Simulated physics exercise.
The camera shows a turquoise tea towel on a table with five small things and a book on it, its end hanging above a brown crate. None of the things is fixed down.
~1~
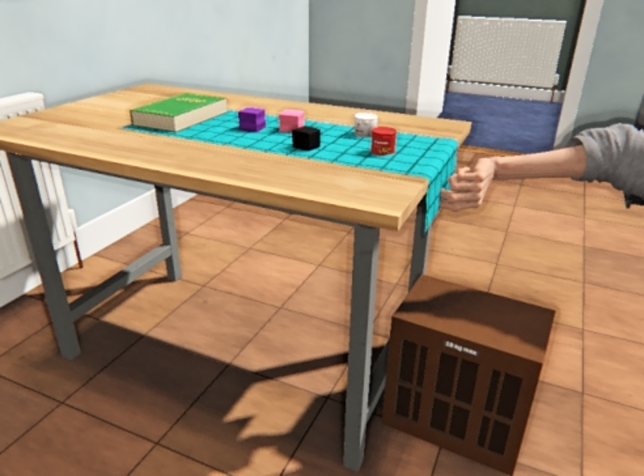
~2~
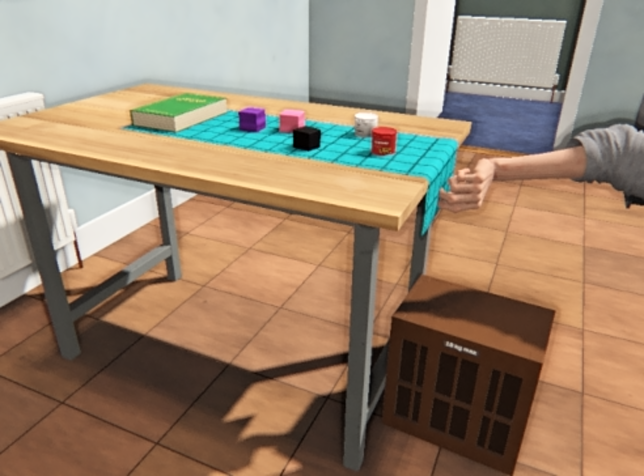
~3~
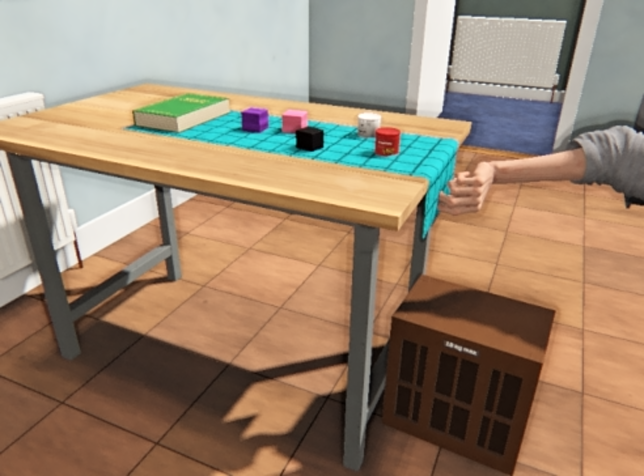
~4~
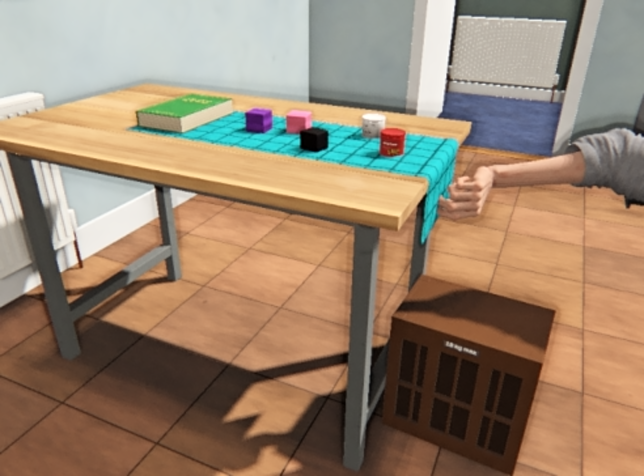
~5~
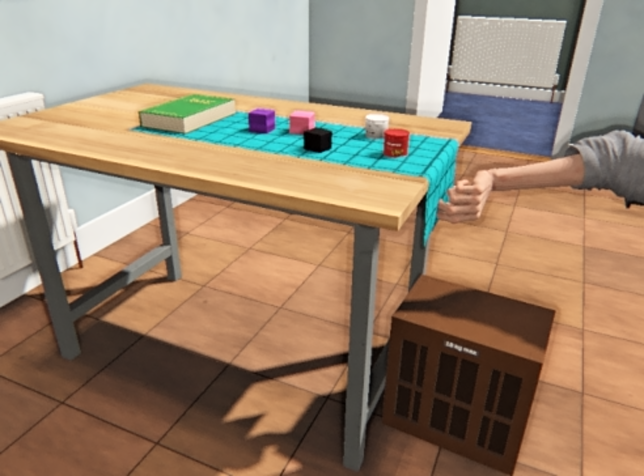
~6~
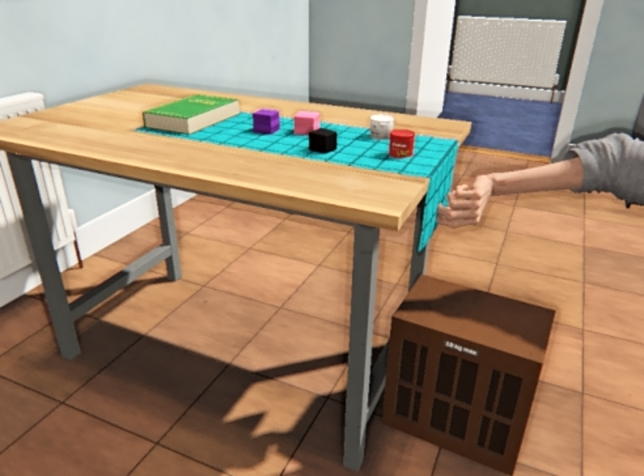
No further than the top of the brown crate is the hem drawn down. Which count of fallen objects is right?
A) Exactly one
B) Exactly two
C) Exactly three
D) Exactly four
(B) Exactly two.
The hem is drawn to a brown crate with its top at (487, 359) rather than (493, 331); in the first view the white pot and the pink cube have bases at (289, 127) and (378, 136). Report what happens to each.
The white pot stays put, the pink cube is lost.
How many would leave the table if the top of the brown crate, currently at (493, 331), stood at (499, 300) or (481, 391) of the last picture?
It comes to 1 for the first height and 4 for the second.
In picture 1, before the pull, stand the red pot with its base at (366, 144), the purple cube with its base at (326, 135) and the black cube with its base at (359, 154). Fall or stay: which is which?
Here's how it goes: The red pot leaves the top, the purple cube remains in place and the black cube leaves the top.
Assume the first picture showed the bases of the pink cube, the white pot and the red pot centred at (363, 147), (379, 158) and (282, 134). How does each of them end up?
Pink cube gone, white pot gone, red pot stays.
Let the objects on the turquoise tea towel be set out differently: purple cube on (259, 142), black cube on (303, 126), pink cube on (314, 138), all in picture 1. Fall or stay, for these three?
Result - the purple cube stays put, the black cube stays put, and the pink cube stays put.
Soon after, hem near (434, 257); all still up.
After that, hem near (431, 289); red pot gone.
In the end, hem on the crate; red pot and white pot gone. It carries off two.
